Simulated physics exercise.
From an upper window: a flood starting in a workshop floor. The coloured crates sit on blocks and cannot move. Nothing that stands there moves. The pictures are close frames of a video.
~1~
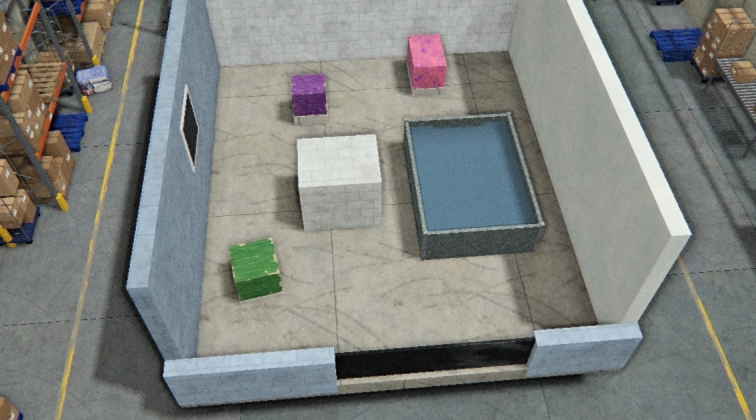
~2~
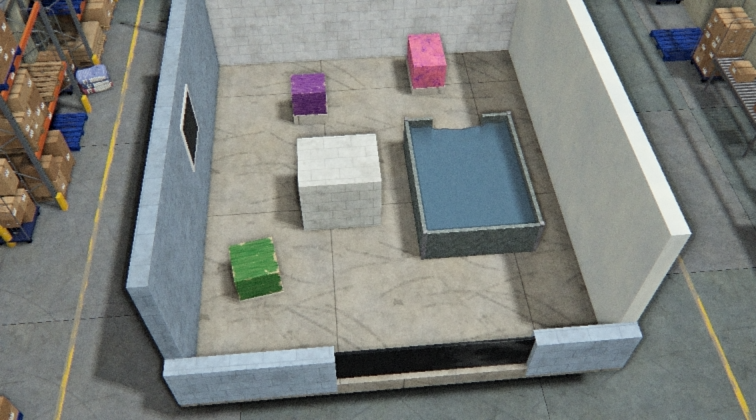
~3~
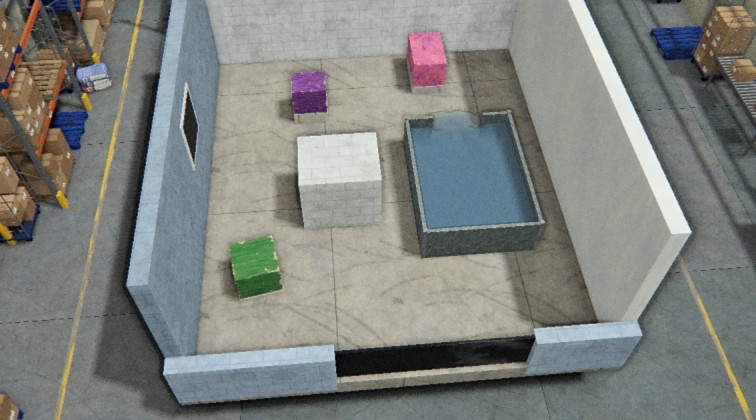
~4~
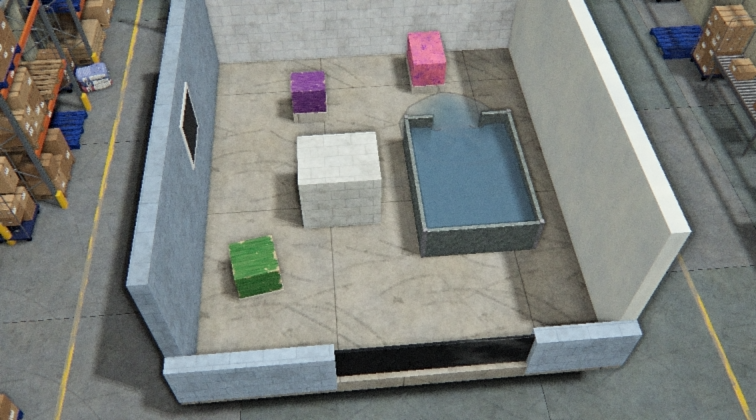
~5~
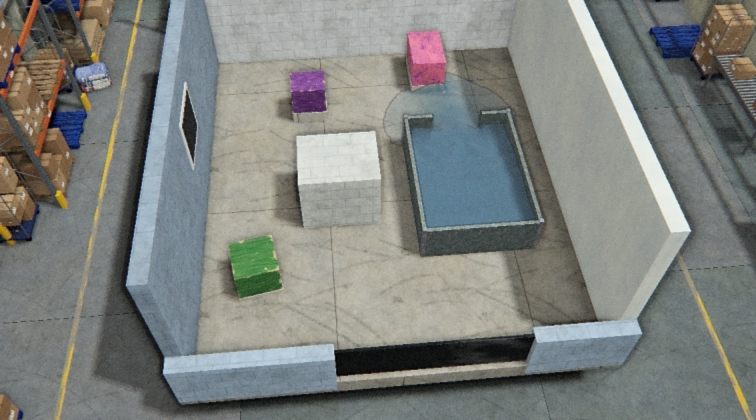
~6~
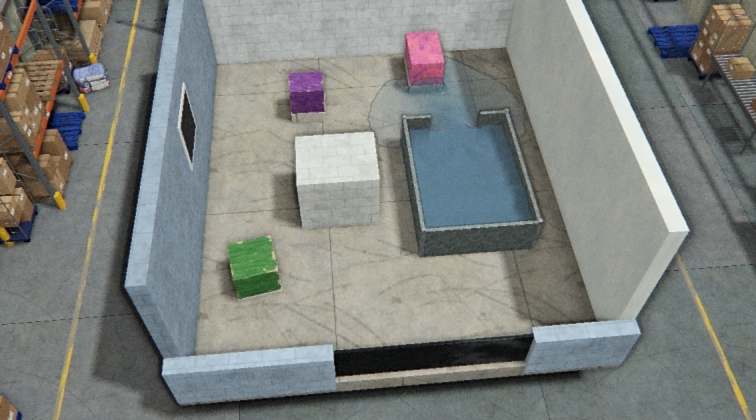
At the start, a water-filled tank stands whole and still in a walled workshop, near a white block and green, purple and pink boxes. A gap opens in the tank's far side, and water pours out, spreading across the floor in a widening, rounded sheet toward the pink box.
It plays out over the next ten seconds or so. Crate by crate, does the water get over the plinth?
The purple crate escapes dry; the green crate is wetted; the pink crate is wetted.
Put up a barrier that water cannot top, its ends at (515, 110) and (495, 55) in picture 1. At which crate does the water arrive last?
It is the one in green.
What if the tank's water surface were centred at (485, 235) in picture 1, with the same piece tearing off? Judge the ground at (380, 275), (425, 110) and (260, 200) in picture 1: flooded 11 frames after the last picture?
In turn: Dry, wet, not flooded.
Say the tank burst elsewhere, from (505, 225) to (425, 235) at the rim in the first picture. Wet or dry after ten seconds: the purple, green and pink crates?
Purple escapes it; green is soaked; pink is spared.
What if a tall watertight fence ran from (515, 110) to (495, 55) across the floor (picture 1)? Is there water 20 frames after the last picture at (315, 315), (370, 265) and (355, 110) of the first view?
As listed: Not flooded, dry, under water.
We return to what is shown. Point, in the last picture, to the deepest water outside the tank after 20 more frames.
Roughly at (504, 63).
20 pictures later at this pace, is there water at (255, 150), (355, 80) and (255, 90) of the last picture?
One after the other: Dry, under water, under water.
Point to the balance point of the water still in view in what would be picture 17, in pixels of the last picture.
Near (448, 152).
A moment on, water covers 20 % of the floor; the purple crate not reached, the green crate not reached, the pink crate water round its plinth.
Next, water covers 25 % of the floor; the purple crate water round its plinth, the green crate not reached, the pink crate water round its plinth.
Then, water covers 35 % of the floor; the purple crate water round its plinth, the green crate not reached, the pink crate water round its plinth.
Later, water covers 65 % of the floor; the purple crate water round its plinth, the green crate water round its plinth, the pink crate water round its plinth.
In the end, water covers 100 % of the floor; the purple crate stayed above the water, the green crate was topped, the pink crate was topped.
